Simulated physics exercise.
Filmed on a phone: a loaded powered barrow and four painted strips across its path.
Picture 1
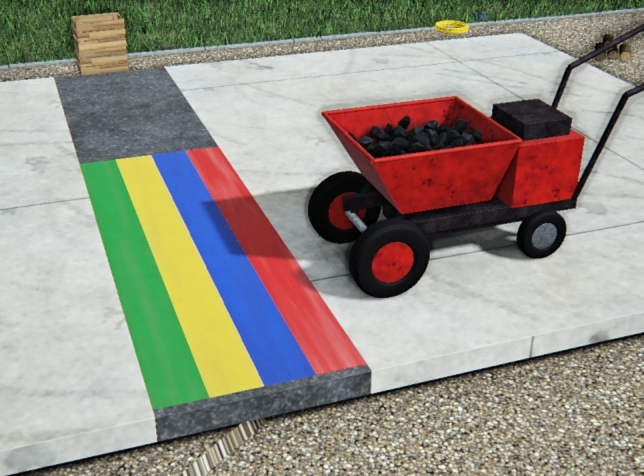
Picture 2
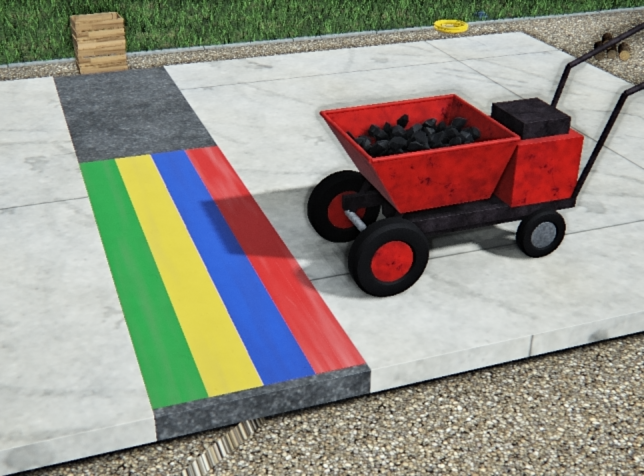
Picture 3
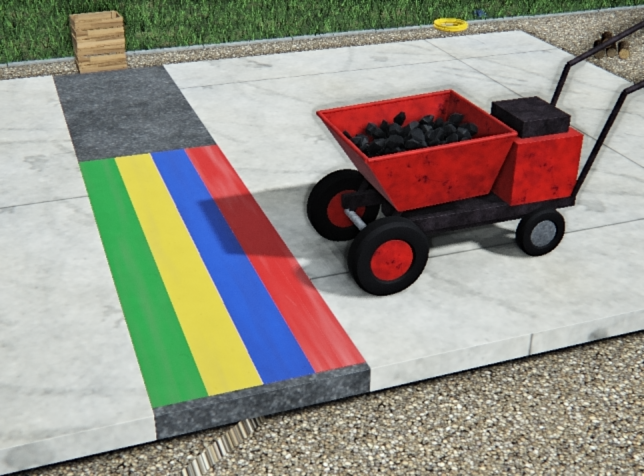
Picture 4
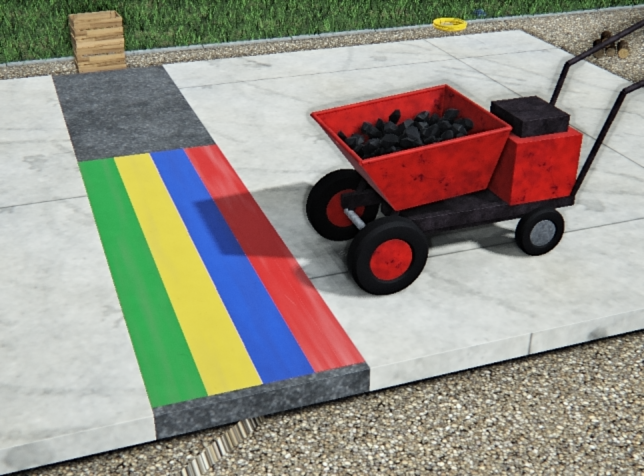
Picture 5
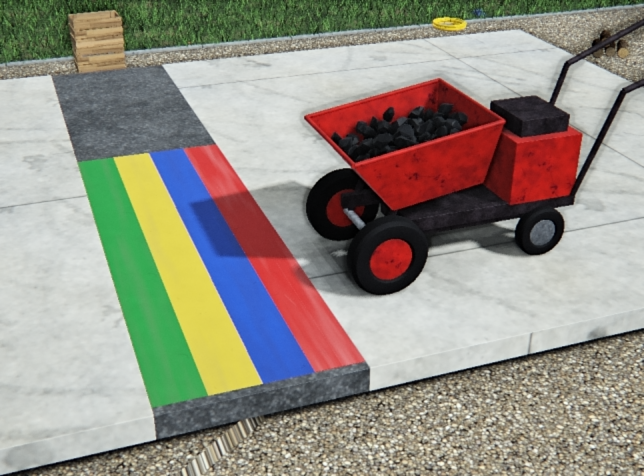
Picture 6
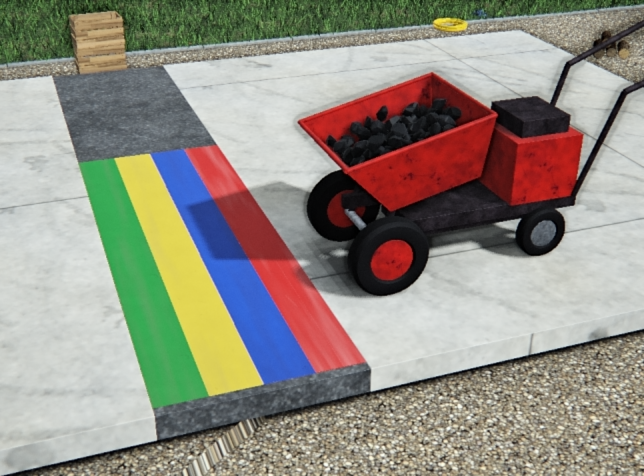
Red skip of a powered barrow loaded with coal tilting slightly to the left beside red, blue, yellow and green painted strips.
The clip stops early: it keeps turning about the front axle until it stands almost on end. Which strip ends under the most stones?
The heap favours the blue strip.
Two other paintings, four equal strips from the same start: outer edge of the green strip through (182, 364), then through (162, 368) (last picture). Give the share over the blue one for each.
In turn 30 and 40 in a hundred.
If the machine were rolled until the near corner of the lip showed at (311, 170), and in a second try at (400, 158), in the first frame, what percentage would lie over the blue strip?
About 0 and 30 per cent.
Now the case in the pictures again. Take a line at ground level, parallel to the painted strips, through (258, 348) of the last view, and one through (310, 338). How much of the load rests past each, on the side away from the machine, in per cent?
First some 40, then 80 per cent.
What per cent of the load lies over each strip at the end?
Red strip near 10; blue strip near 40; yellow strip near 20; green strip near 10.
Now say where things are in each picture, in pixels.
Lip of the skip (373, 161), level; top of the load (422, 140), lumps of coal; red strip (319, 334); blue strip (271, 343); yellow strip (220, 353); green strip (168, 364), in the first frame.
Lip of the skip (371, 161), level; top of the load (420, 139), in the second frame.
Lip of the skip (368, 161), tipped barely; top of the load (429, 137), in the third frame.
Lip of the skip (362, 163), tipped barely; top of the load (425, 134), in the fourth frame.
Lip of the skip (354, 166), tipped a little; top of the load (427, 130), in the fifth frame.
Lip of the skip (347, 171), tipped a little; top of the load (431, 135); red strip (319, 332); blue strip (270, 341); yellow strip (220, 352); green strip (167, 362), in the sixth frame.
Just after the last frame, skip tipped well over; every one in the skip.
A moment on, skip tipped steeply; almost all in the skip; just a few over the blue strip; just a few over the yellow strip.
Further on, skip tipped right over; roughly half in the skip; just a few over the red strip; roughly a quarter over the blue strip; roughly a quarter over the yellow strip; about a tenth over the green strip; just a few off the paint.
When it is over, skip tipped right over; roughly a quarter in the skip; about a tenth over the red strip; roughly a third over the blue strip; roughly a quarter over the yellow strip; about a tenth over the green strip; just a few off the paint.
